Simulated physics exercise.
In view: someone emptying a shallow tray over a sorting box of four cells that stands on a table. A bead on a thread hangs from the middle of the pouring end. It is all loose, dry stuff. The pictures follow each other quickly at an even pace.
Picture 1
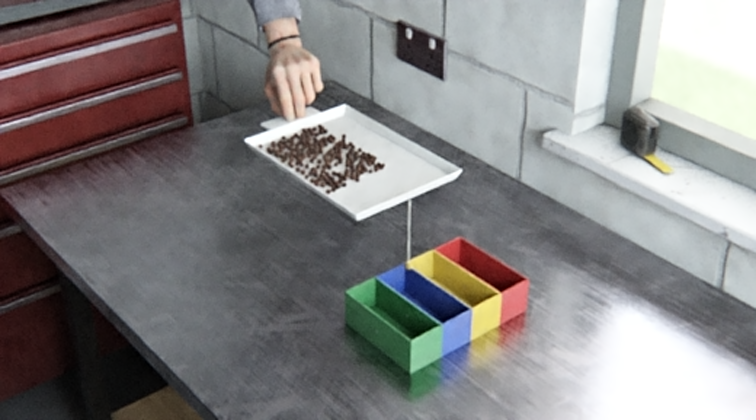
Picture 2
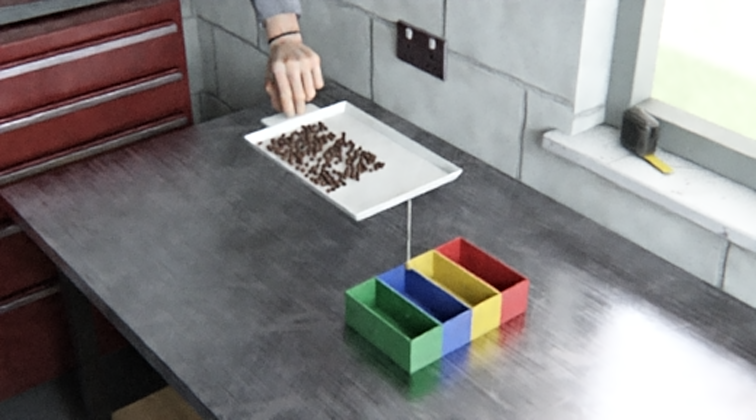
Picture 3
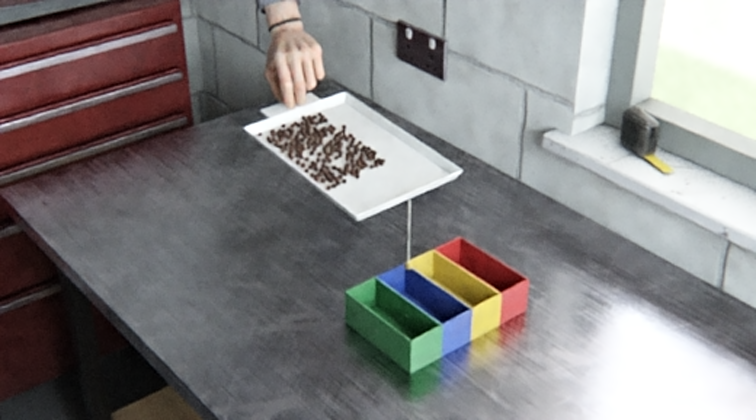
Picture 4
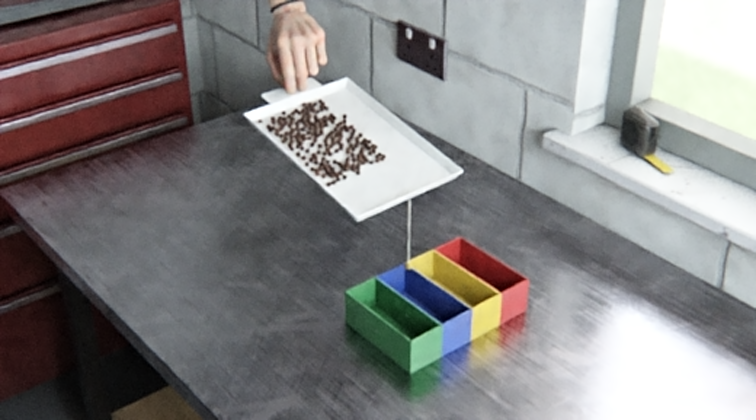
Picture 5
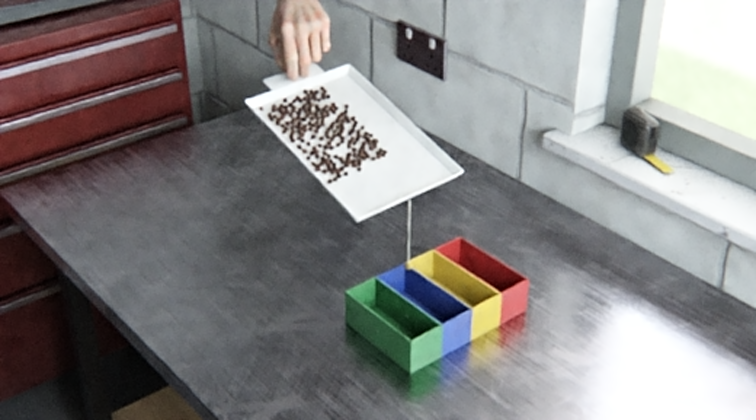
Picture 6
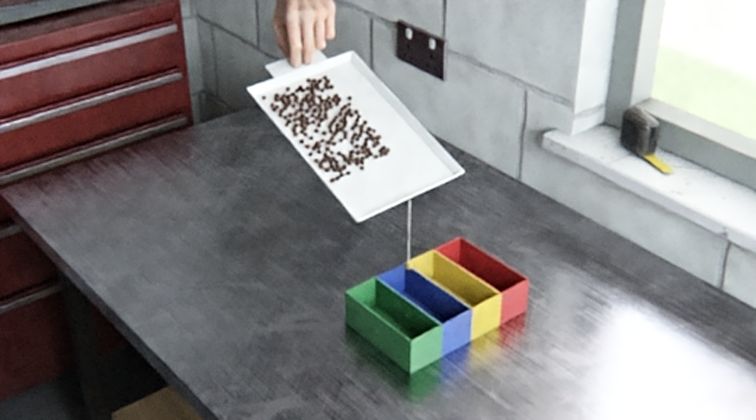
We see a hand holding a white shallow tray of small brown berries above a box with green, blue, yellow and red cells; the hand then raises the tray's far end, steepening its slope while the berries stay on it.
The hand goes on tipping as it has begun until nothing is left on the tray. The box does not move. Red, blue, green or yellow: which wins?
The green cell gets the most.
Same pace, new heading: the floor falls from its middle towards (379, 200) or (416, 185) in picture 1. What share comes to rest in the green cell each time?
In turn 40 and 0 in a hundred.
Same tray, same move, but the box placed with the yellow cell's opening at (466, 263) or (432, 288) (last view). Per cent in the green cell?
First some 30, then 30 per cent.
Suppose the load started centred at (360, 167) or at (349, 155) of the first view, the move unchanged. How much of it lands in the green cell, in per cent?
Roughly 40 per cent, and 30 per cent.
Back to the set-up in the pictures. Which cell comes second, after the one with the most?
Next in line is the cell in blue.
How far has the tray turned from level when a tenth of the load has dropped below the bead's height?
Around 65° of tilt.
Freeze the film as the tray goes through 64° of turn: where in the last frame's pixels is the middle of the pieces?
Roughly at (399, 231).
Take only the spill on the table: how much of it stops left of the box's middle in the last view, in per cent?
It comes to 80 per cent or so.
Shortly afterwards, tray tipped steeply; near a third on the tray; a little in the green cell; only a few in the blue cell; only a few in the yellow cell; near two thirds falling or outside the box.
Next, tray tipped past a quarter turn; near half in the green cell; near a quarter in the blue cell; a little in the yellow cell; only a few in the red cell; near a quarter falling or outside the box.
Some moments later, tray tipped past a quarter turn; near half in the green cell; near a quarter in the blue cell; a little in the yellow cell; only a few in the red cell; near a quarter falling or outside the box.
In the end, tray tipped past a quarter turn; near half in the green cell; near a quarter in the blue cell; a little in the yellow cell; only a few in the red cell; near a quarter outside the box.
